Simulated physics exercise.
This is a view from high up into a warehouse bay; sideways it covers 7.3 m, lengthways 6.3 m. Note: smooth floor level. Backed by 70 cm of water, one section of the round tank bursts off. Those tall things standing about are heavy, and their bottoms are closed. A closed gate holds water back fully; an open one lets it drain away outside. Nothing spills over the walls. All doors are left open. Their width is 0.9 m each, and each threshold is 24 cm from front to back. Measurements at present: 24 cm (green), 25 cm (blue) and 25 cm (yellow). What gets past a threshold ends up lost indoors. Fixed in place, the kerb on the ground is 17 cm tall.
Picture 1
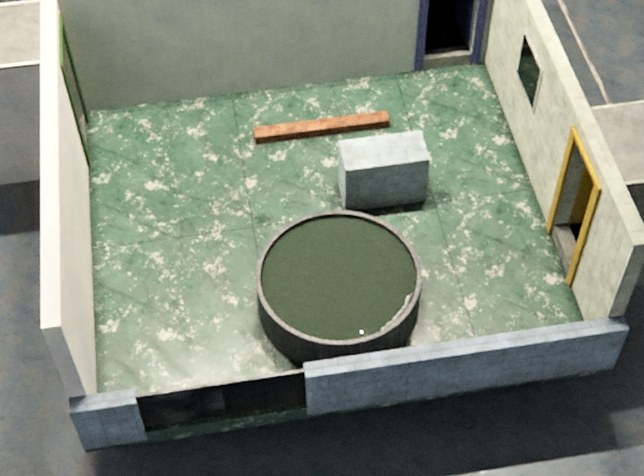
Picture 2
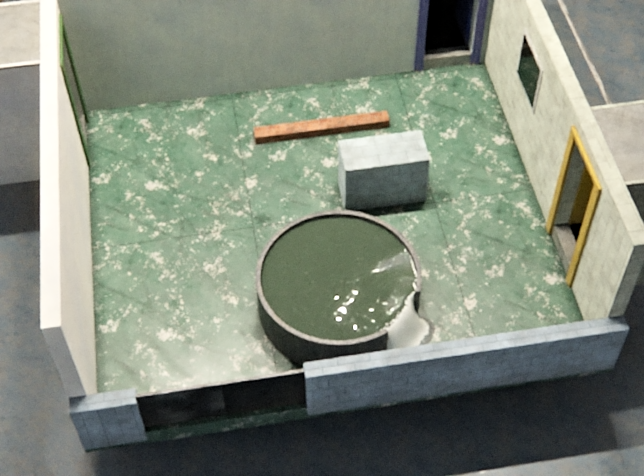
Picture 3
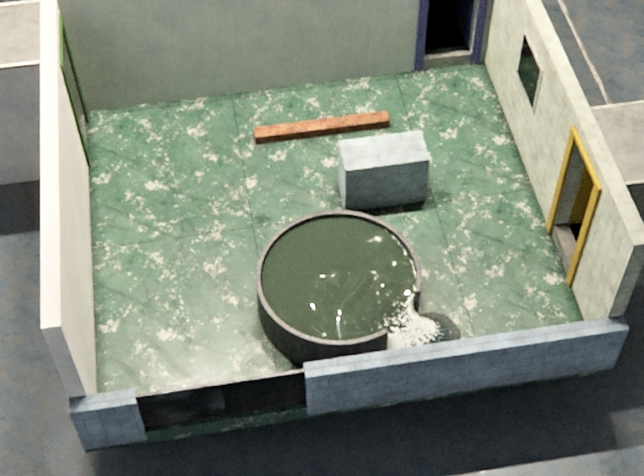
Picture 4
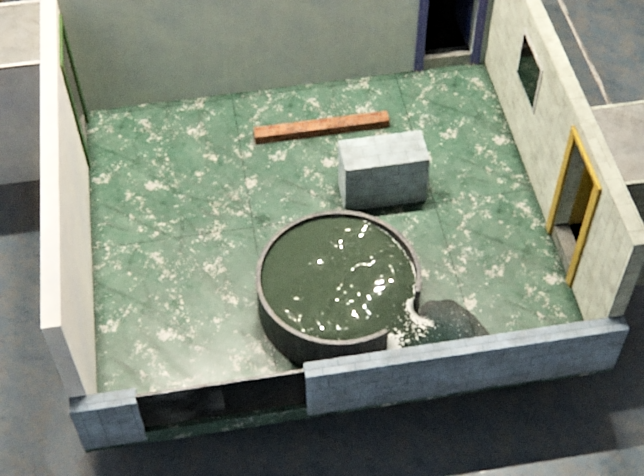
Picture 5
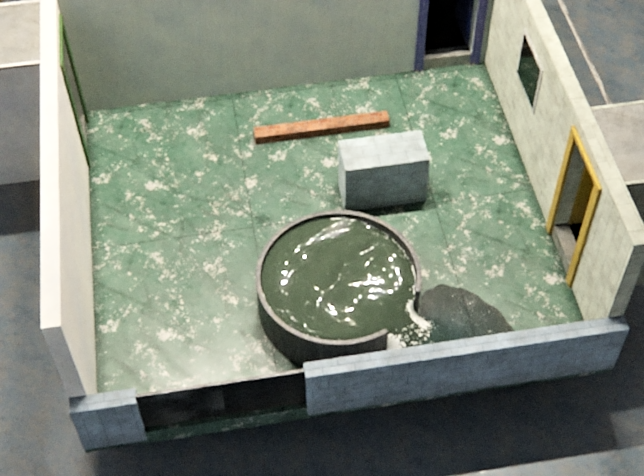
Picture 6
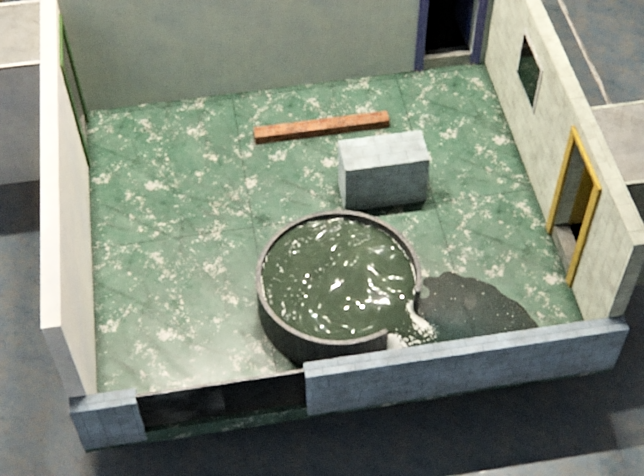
In this clip, a round tank of water in a walled room with a green mottled floor opens at its lower right side, and water pours out, spreading rightward in a dark, widening puddle while the tank's surface ripples.
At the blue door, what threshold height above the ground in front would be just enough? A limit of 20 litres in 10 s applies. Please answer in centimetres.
16 cm.
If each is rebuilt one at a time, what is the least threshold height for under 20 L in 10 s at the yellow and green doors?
About 18 cm at yellow and 9.5 cm at green.
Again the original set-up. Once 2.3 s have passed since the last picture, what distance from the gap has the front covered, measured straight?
Roughly 6.2 m from the gap.
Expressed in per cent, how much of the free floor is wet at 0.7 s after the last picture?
About 10 per cent.
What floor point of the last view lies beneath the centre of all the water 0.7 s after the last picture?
It lies near (373, 315) in the last picture.
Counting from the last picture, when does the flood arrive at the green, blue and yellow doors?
It arrives at the green door at 6.0 s, the blue door at 2.4 s and the yellow door at 0.6 s.
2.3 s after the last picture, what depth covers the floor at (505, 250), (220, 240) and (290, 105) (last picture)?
Around 11 cm, 0 cm and 0 cm.
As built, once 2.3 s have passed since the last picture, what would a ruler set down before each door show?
In cm: Green 0, blue 0, yellow 22.
Then, 0.7 s after the last picture water covers 10 % of the floor, deepest (52 cm) near (423, 375); it has not reached the blue door.
Then, 2.3 s after the last picture water covers 40 % of the floor, deepest (35 cm) near (423, 375); it has not reached the blue door.
Then, 9.3 s after the last picture water covers 95 % of the floor, deepest (15 cm) near (97, 116); 11 cm at the blue door, 0 litres in over its 25 cm threshold.
At the blue door as built, the water peaked near 21 cm, 3.7 s after the last picture.
Run again over the same 10 s with other heights there, 45 litres in over 14 cm, 2 litres over 19 cm. The limit of 20 litres is kept from about 16 cm up.
